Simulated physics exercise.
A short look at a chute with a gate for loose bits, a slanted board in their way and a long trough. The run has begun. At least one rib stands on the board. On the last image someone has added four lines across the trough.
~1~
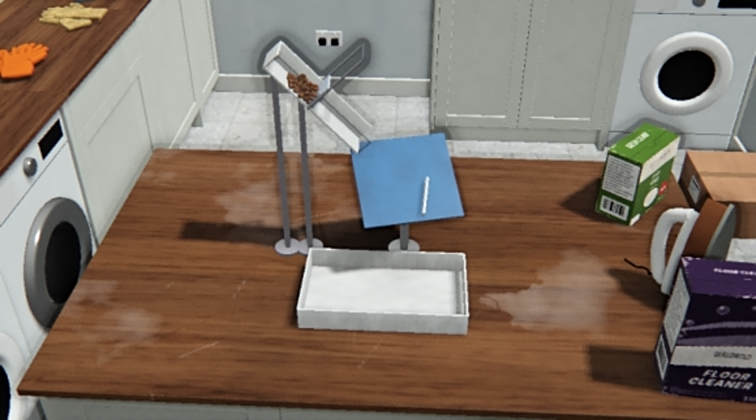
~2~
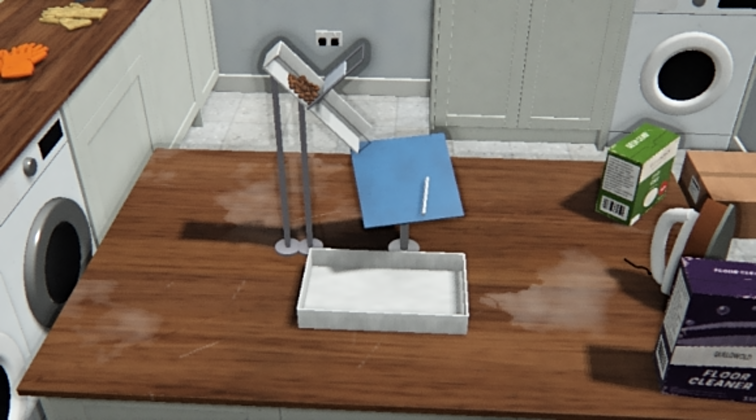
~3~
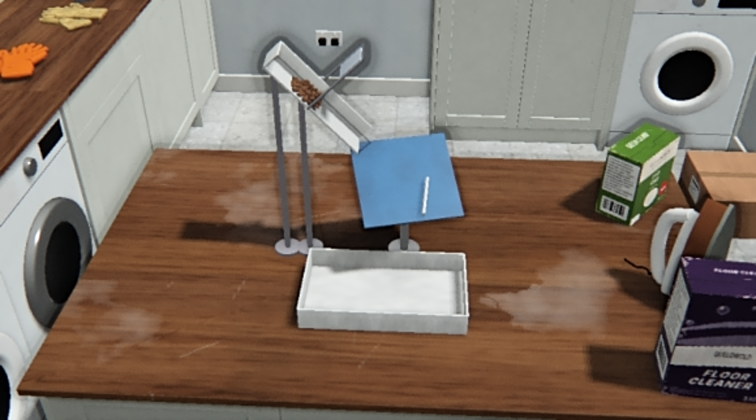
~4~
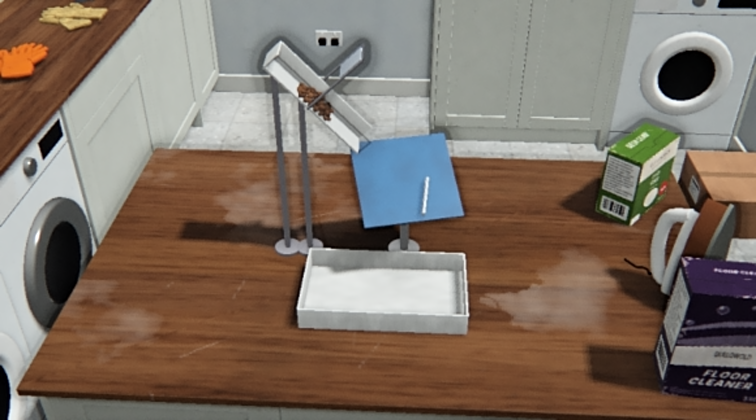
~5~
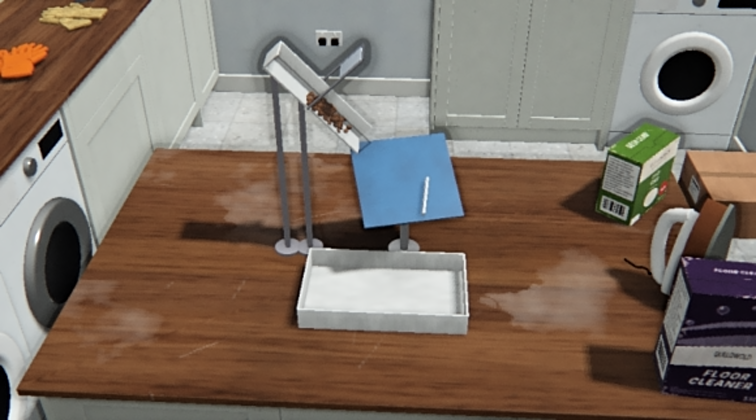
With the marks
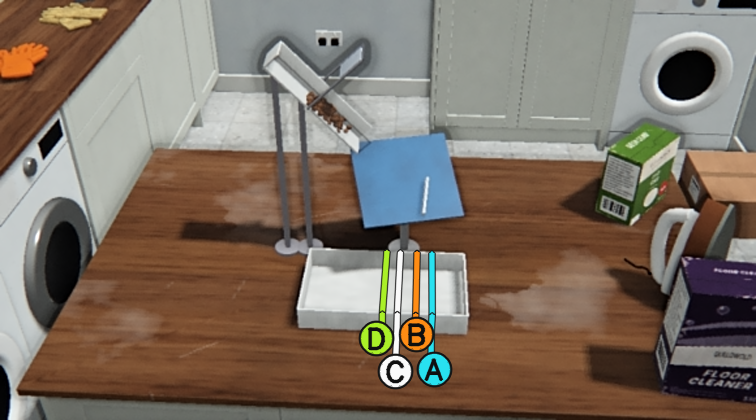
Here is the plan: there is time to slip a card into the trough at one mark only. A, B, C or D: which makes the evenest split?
Take B.
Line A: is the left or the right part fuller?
The left side.
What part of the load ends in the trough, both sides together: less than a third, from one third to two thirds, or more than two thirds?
About that: More than two thirds.
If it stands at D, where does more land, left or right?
Right.
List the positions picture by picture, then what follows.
The first picture shows load behind the gate at (304, 87), bits of dog kibble; lip of the chute at (358, 146), sloping fairly steeply.
The second picture shows middle of the board at (406, 179), tilted fairly steeply; middle of its low edge at (415, 222); of its high edge at (397, 138).
The third picture shows front corners of the trough at (298, 309) and (468, 316), empty; front of the load at (317, 104).
The fourth picture shows middle of the load at (316, 100); its front at (329, 119), about a third of the way to the lip; rib from (428, 177) to (424, 213).
The fifth picture shows middle of the load at (326, 111); its front at (349, 128), about two thirds of the way to the lip.
On the marked copy, line A crosses the front rim at (432, 314); line B crosses the front rim at (415, 314); line C crosses the front rim at (397, 313); line D crosses the front rim at (382, 312).
If A is chosen, of what is caught, most on the left of the divider, a small part on the right.
If B is chosen, of what is caught, about a third on the left of the divider, about two thirds on the right.
If C is chosen, of what is caught, a small part on the left of the divider, nearly all on the right.
If D is chosen, of what is caught, a stray few on the left of the divider, nearly all on the right.
